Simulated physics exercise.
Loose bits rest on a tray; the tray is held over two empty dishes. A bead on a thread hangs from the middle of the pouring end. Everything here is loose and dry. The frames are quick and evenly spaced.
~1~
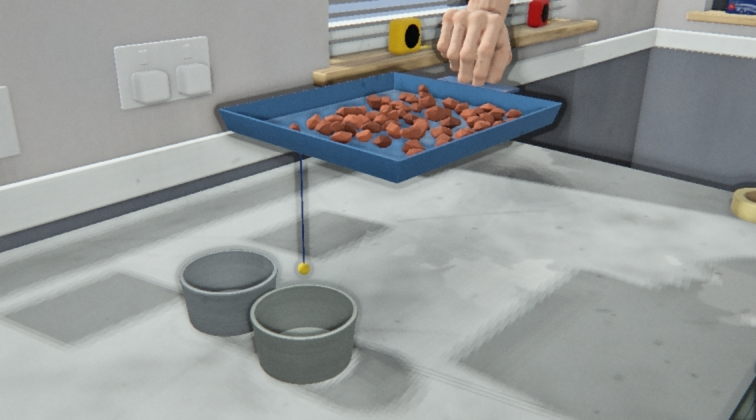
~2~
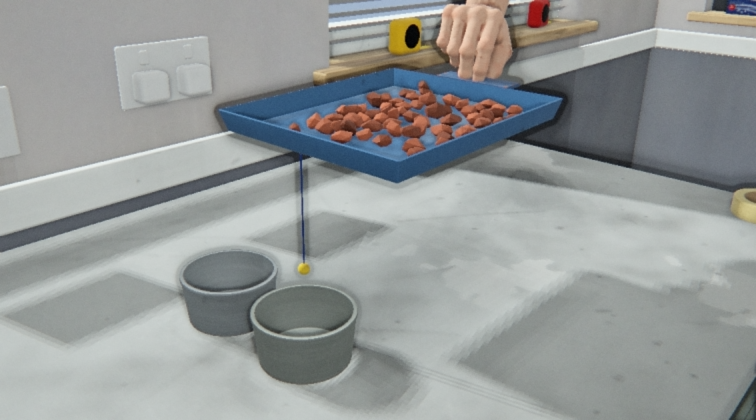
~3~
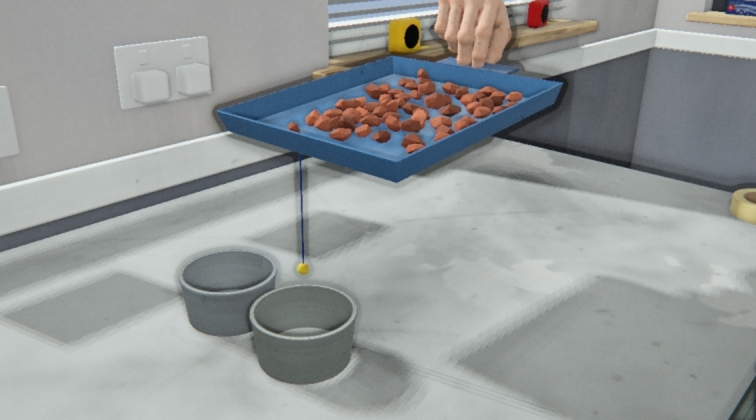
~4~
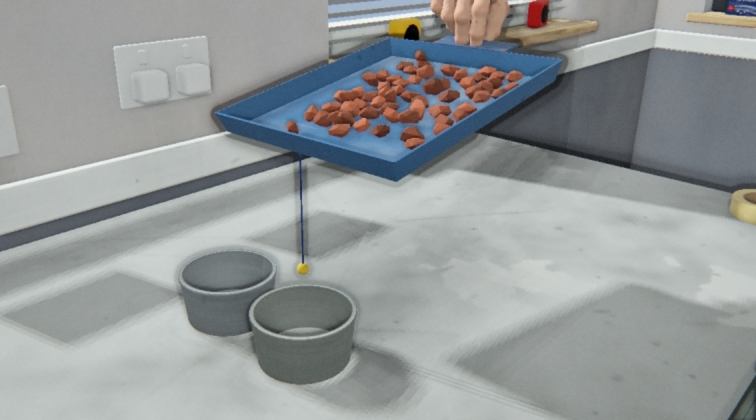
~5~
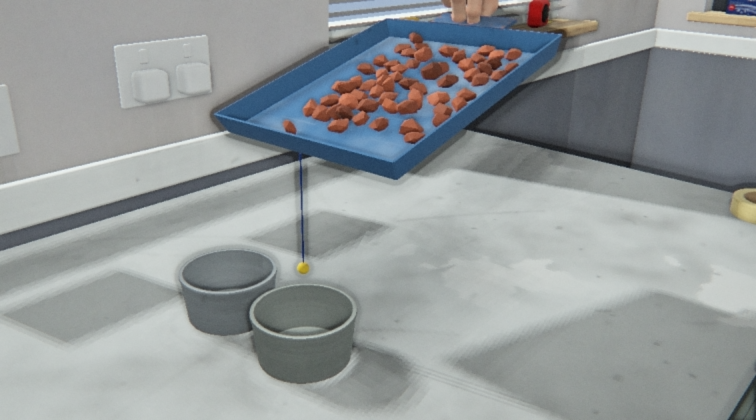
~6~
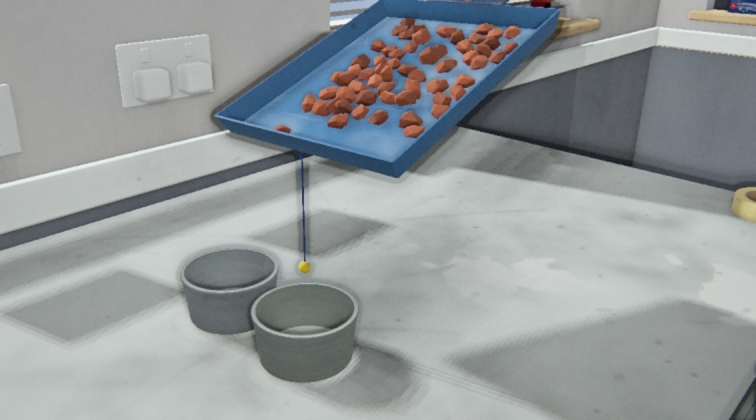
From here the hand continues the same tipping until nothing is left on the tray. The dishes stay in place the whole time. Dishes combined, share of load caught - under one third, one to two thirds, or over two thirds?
The dishes capture one third up to two thirds of the load.
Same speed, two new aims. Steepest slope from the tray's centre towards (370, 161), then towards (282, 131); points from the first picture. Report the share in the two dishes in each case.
Respectively 20 and 50 in a hundred.
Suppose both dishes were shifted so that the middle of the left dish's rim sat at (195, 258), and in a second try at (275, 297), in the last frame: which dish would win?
First try: The right-hand one. Second try: The left-hand one.
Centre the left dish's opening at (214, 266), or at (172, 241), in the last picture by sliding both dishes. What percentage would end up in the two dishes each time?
About 50 per cent first, then about 40 per cent.
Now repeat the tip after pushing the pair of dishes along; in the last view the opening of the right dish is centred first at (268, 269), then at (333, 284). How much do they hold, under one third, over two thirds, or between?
In order: Under a third, then less than a third.
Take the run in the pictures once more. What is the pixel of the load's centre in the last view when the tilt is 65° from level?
At about (304, 122).
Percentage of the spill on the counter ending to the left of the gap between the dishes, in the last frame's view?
I'd say some 70 in a hundred.
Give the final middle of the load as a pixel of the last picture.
Near pixel (259, 337).
Shortly afterwards, tray tipped steeply; all but a few on the tray; only a few in the air.
Next, tray tipped past a quarter turn; near a third on the tray; a little in the right dish; a little in the left dish; near a third outside both; a little in the air.
Some moments later, tray tipped past a quarter turn; near a quarter in the right dish; near a quarter in the left dish; near half outside both.
In the end, tray tipped past a quarter turn; near a quarter in the right dish; near a quarter in the left dish; near half outside both.
